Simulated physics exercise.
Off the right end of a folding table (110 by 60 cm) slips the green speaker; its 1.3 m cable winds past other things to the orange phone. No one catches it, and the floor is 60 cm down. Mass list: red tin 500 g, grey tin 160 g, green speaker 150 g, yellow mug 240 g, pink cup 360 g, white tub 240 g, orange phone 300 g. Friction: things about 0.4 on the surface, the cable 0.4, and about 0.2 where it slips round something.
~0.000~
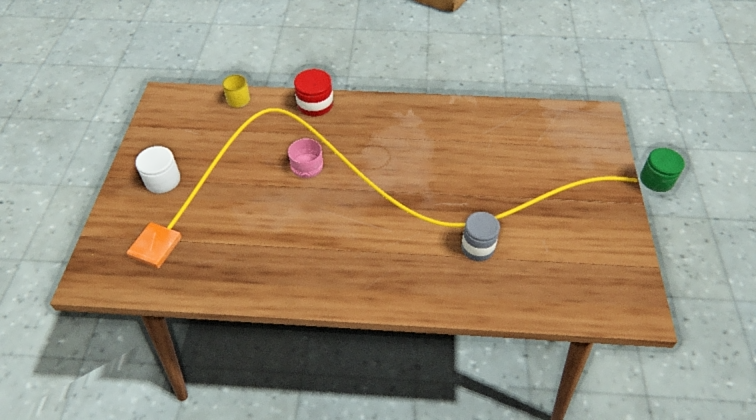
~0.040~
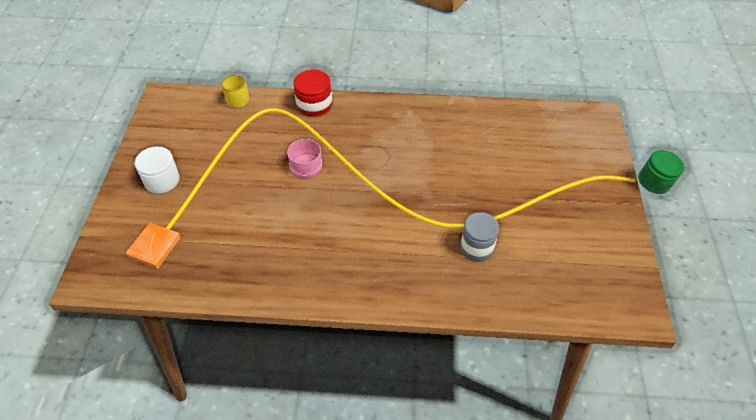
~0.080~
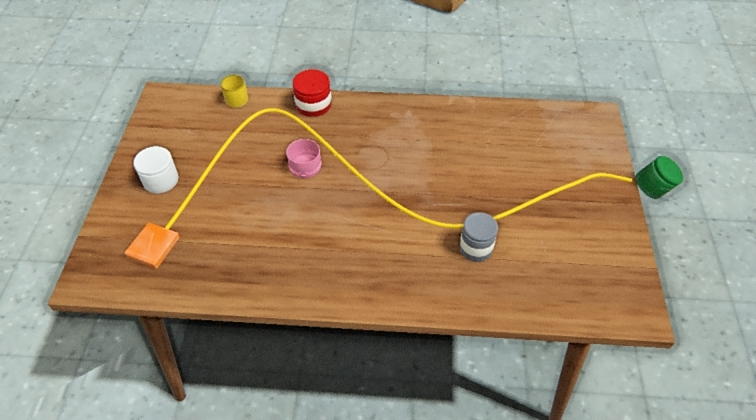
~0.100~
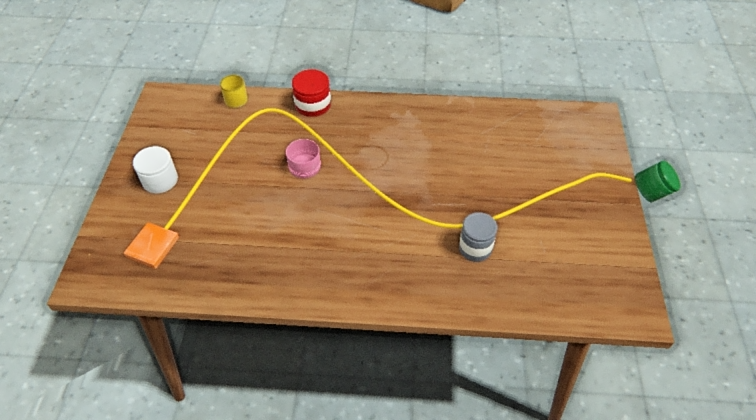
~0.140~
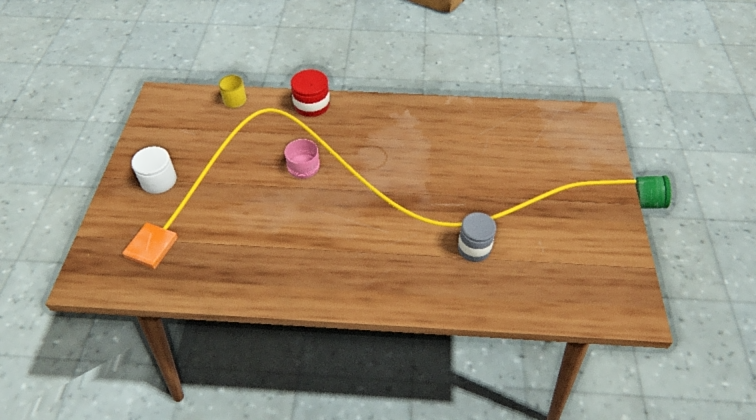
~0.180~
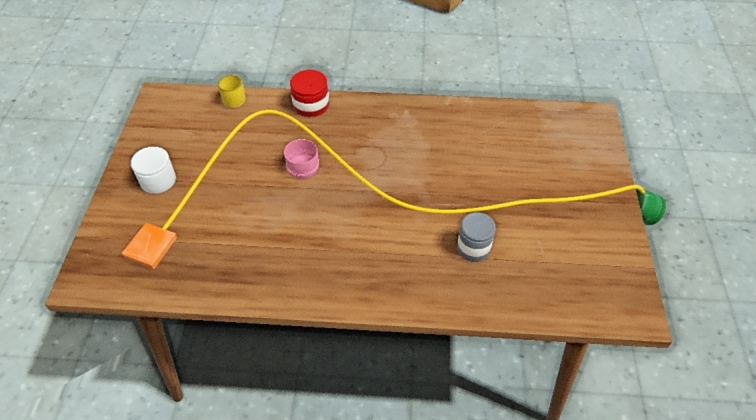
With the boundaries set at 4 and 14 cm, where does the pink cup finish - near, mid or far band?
The pink cup finishes in the near band.
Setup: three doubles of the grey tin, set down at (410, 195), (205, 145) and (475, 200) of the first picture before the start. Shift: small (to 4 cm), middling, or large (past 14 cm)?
Slight, slight, then slight.
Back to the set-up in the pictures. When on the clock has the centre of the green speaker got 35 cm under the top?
At 0.38 s.
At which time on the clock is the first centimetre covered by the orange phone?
For the orange phone, around 0.40 seconds.
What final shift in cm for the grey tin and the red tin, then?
Final places, approx.: Grey tin 0 cm off, red tin 0 cm off.
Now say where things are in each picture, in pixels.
In the first picture, shows, pink cup (305, 151); cable runs through (576, 184) (355, 170) (279, 110) (205, 177).
In the second picture, shows, green speaker (666, 162); cable runs through (575, 184) (355, 171) (204, 177).
In the third picture, shows, green speaker (665, 168); cable runs through (574, 184) (354, 171) (203, 177).
In the fourth picture, shows, green speaker (658, 182); cable runs through (573, 184) (353, 171) (203, 177).
In the fifth picture, shows, green speaker (652, 192); cable runs through (574, 185) (352, 171) (201, 177).
In the sixth picture, shows, pink cup (301, 151); cable runs through (595, 196) (472, 210) (353, 172) (276, 112) (201, 177).
After 0.4 s, the cable's tail end at (183, 228); pink cup 1 cm off its start, green speaker over the edge, orange phone 3 cm off its start.
After 0.7 s, the cable's tail end at (195, 224); pink cup 1 cm off its start, green speaker over the edge, orange phone 5 cm off its start.
After 0.9 s, the cable's tail end at (195, 224); pink cup 1 cm off its start at (303, 156), orange phone 5 cm off its start at (174, 231), green speaker over the edge.
After 1.2 s, the cable's tail end at (195, 224); pink cup 1 cm off its start, orange phone 5 cm off its start, green speaker over the edge.
After 2.4 s, the cable's tail end at (195, 224); pink cup 1 cm off its start at (303, 156), orange phone 5 cm off its start at (174, 231), green speaker over the edge.
